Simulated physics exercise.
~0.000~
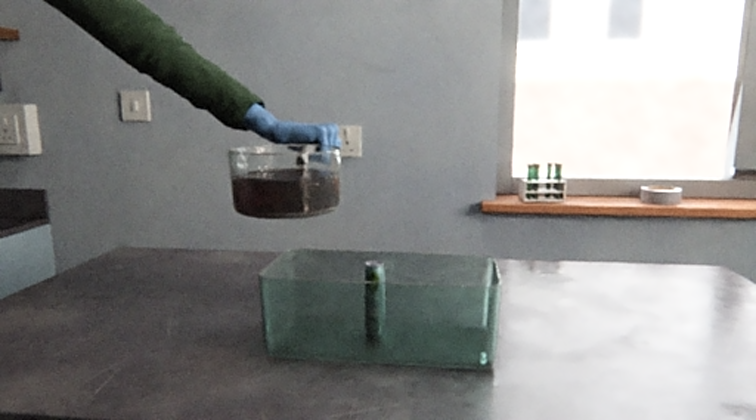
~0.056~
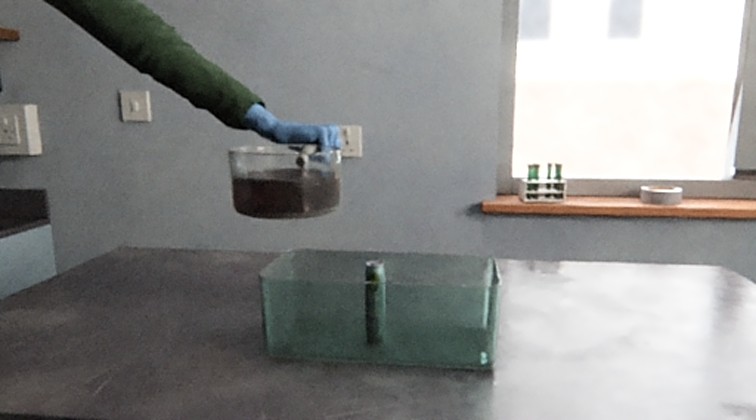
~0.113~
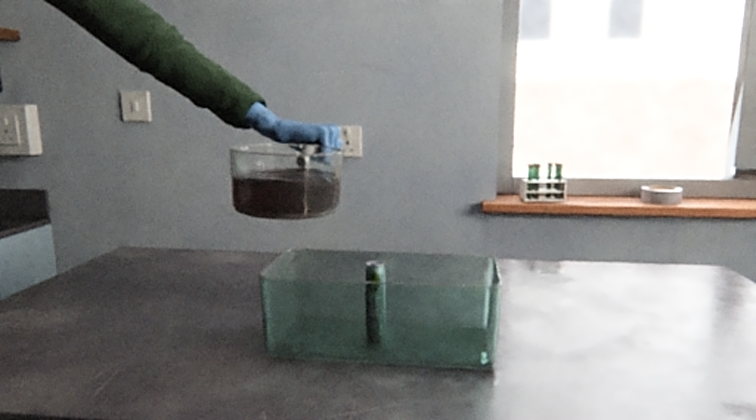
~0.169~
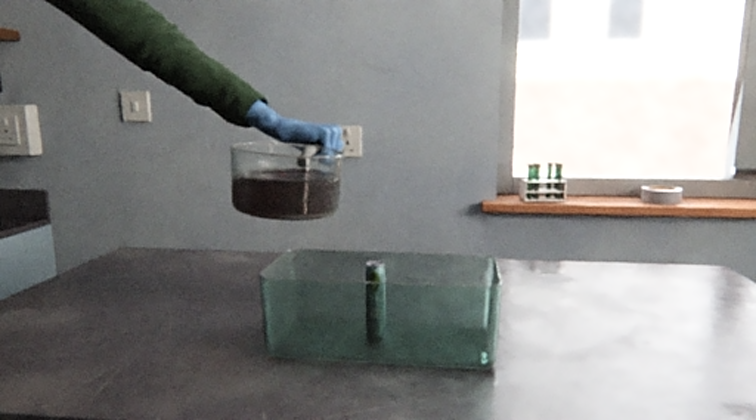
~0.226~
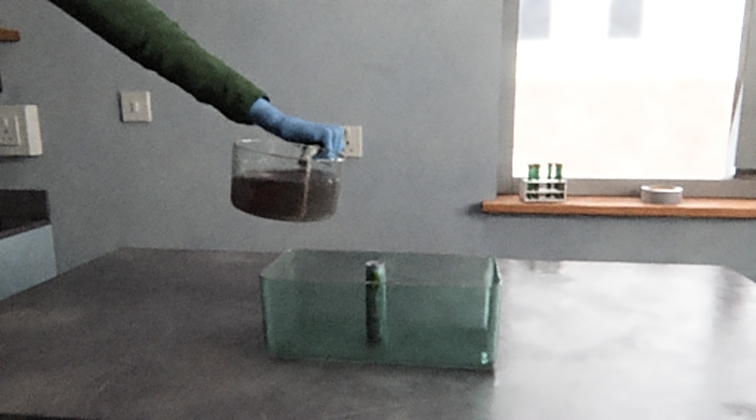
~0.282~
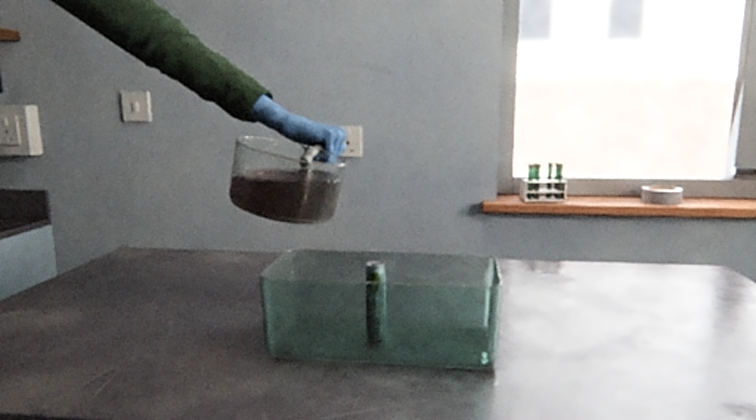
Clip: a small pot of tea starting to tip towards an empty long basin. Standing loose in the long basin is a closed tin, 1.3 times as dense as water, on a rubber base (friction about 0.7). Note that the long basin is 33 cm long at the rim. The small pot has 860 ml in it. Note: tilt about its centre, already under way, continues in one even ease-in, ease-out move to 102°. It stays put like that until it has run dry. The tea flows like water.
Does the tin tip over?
It will make it through.
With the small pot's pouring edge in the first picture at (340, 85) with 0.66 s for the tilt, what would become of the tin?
After that, the tin overturns.
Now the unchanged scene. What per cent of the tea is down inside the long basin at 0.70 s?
I reckon close to 5 percent of it.
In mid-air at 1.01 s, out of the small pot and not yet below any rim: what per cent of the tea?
Near 12 percent.
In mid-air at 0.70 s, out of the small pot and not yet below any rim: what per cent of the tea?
Roughly 22 percent.
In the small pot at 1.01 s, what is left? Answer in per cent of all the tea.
18 in a hundred, give or take.
By 0.70 s the tilt is 65° and 72 per cent is still to pour; the tin stands where it began.
By 1.01 s the tilt is 97° and 19 per cent is still to pour; the tin stands where it began.
By 1.34 s the tilt is 102° and 2 per cent is still to pour; the tin stands where it began.
By 1.69 s the tilt is 102° and 0 per cent is still to pour; the tin stands where it began.
At rest the tin stands where it began.
